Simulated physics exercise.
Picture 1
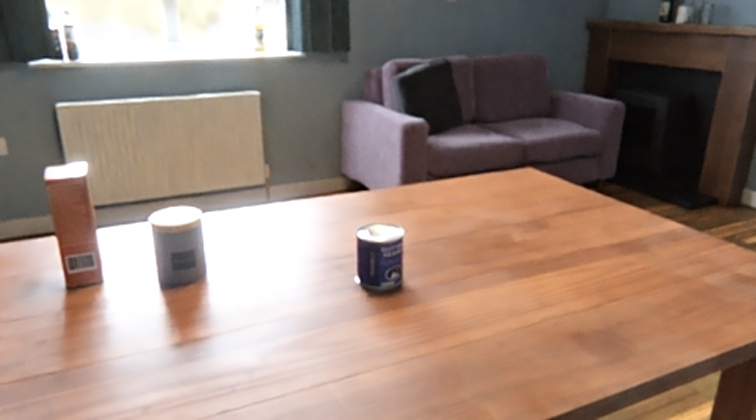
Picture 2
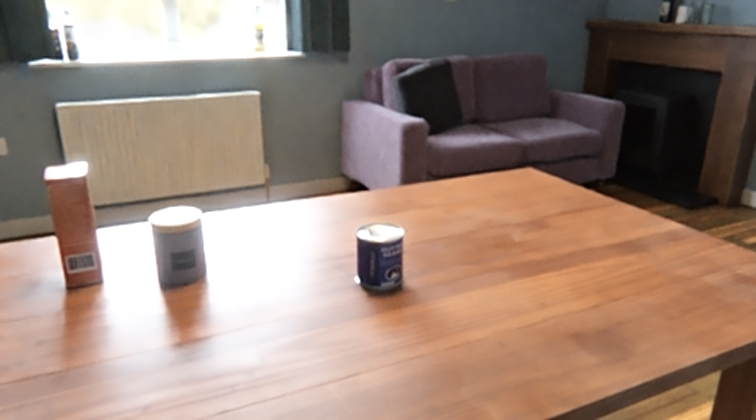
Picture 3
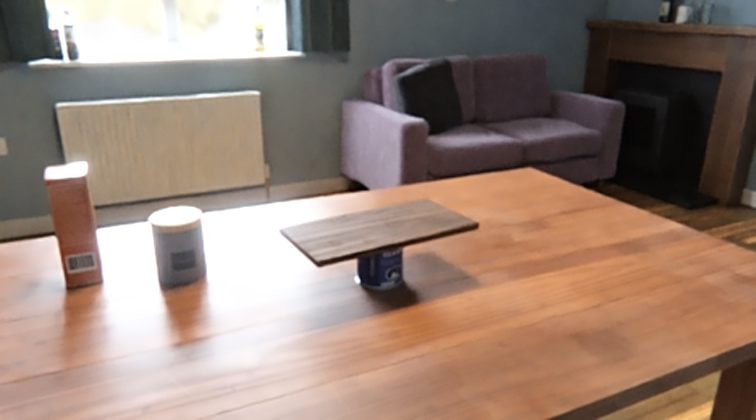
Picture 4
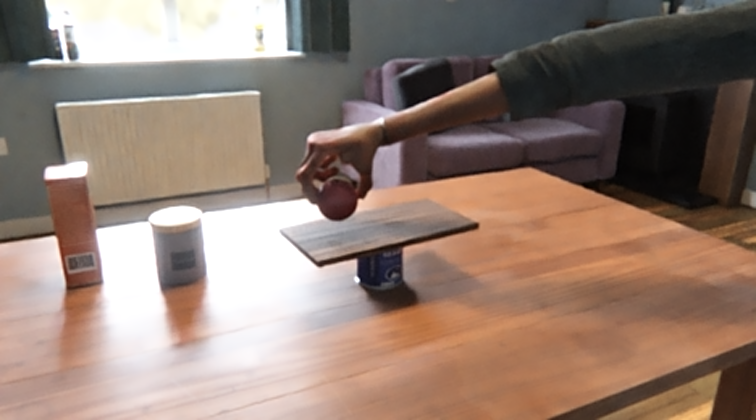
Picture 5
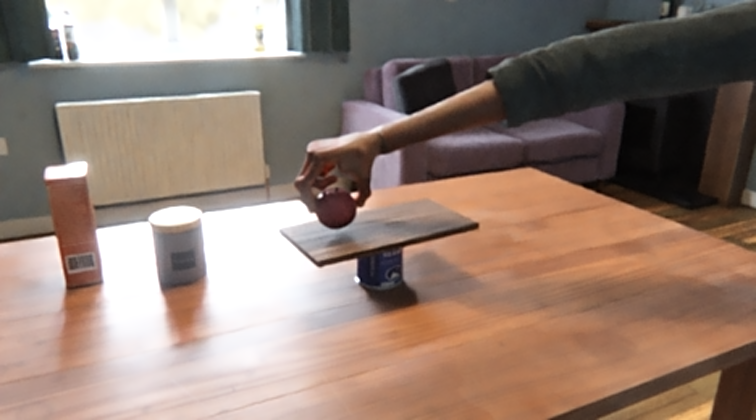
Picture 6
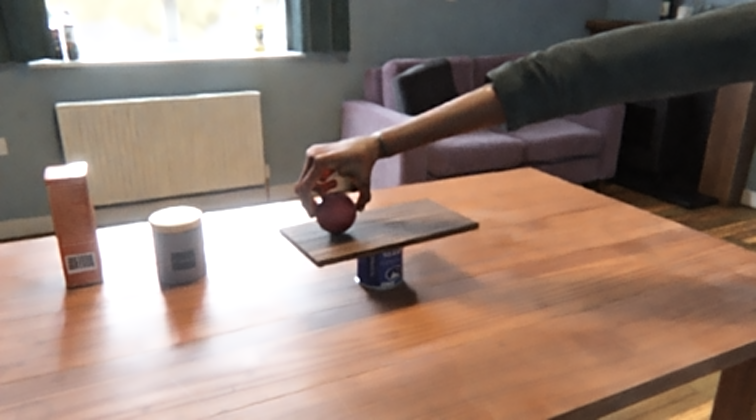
On a wooden table, a board appears atop a small blue tin, then a hand lowers a red apple onto its left side.
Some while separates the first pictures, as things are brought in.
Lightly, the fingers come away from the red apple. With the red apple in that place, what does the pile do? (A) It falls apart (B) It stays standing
Option B: It stays standing.
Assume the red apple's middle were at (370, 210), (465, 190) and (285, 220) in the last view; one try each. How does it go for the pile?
Result per try: First still standing, second toppled, third toppled.
Then, 0.60 s after the last picture, nothing has stirred.
Then, 1.60 s after the last picture, red apple resting near (335, 214).
At rest, all 5 in place. Seen from the same camera at the end, red apple near (335, 214). The pile keeps its balance.
